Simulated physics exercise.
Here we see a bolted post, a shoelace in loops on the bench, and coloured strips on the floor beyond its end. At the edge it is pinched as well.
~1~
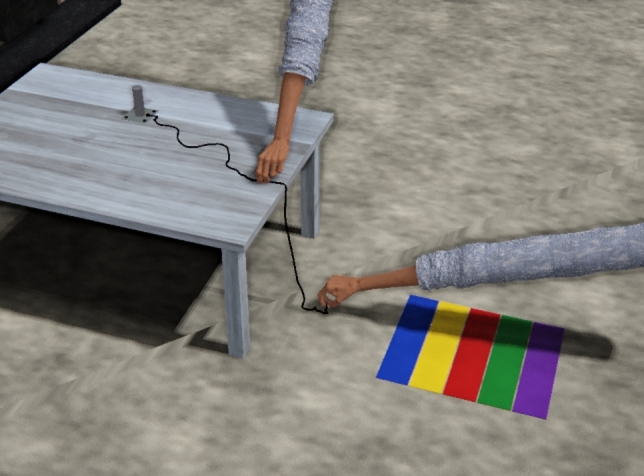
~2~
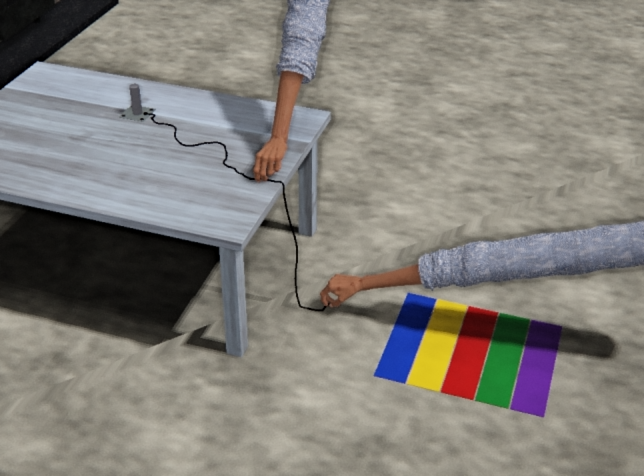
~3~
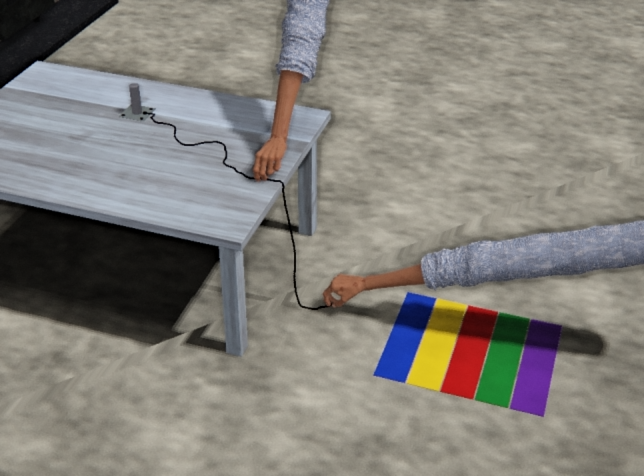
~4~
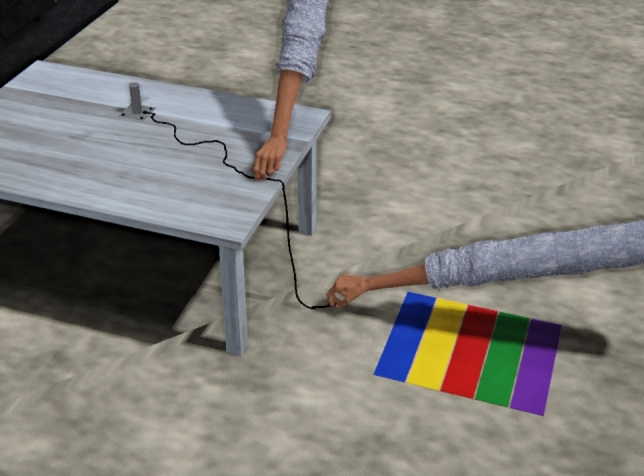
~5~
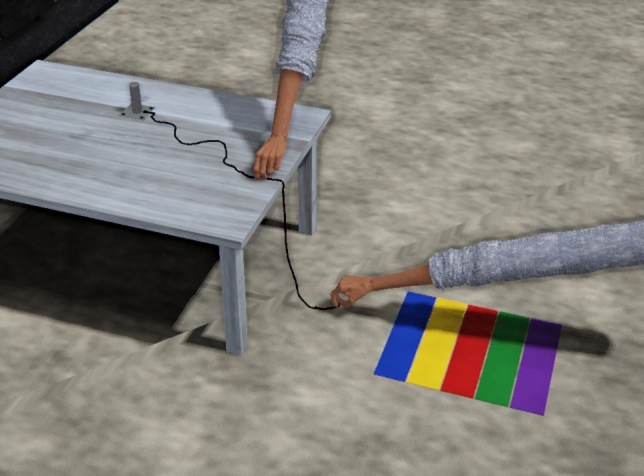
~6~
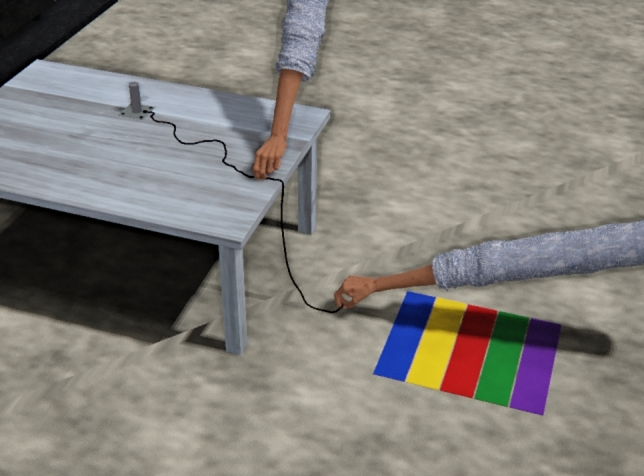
A hand near the floor drew the end of a dark shoelace slightly to the right, toward the coloured strips, while another hand kept it pinched at the bench's edge and the loops barely moved.
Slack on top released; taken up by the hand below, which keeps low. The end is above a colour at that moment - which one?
The red one.
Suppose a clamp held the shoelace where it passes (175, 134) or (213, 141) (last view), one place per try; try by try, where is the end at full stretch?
Try by try: (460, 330), (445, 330).
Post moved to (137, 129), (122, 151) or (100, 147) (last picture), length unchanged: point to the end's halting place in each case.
Going through the tries, you get (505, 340), then (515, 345), then (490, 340).
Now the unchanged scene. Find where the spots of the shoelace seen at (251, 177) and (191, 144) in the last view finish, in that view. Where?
One finishes at (306, 184) and the other at (218, 141).
A little later, end near (422, 323); over blue.
Next, end near (458, 332); over red.
When it is tight, end near (478, 336); over red. It halts on the red strip.
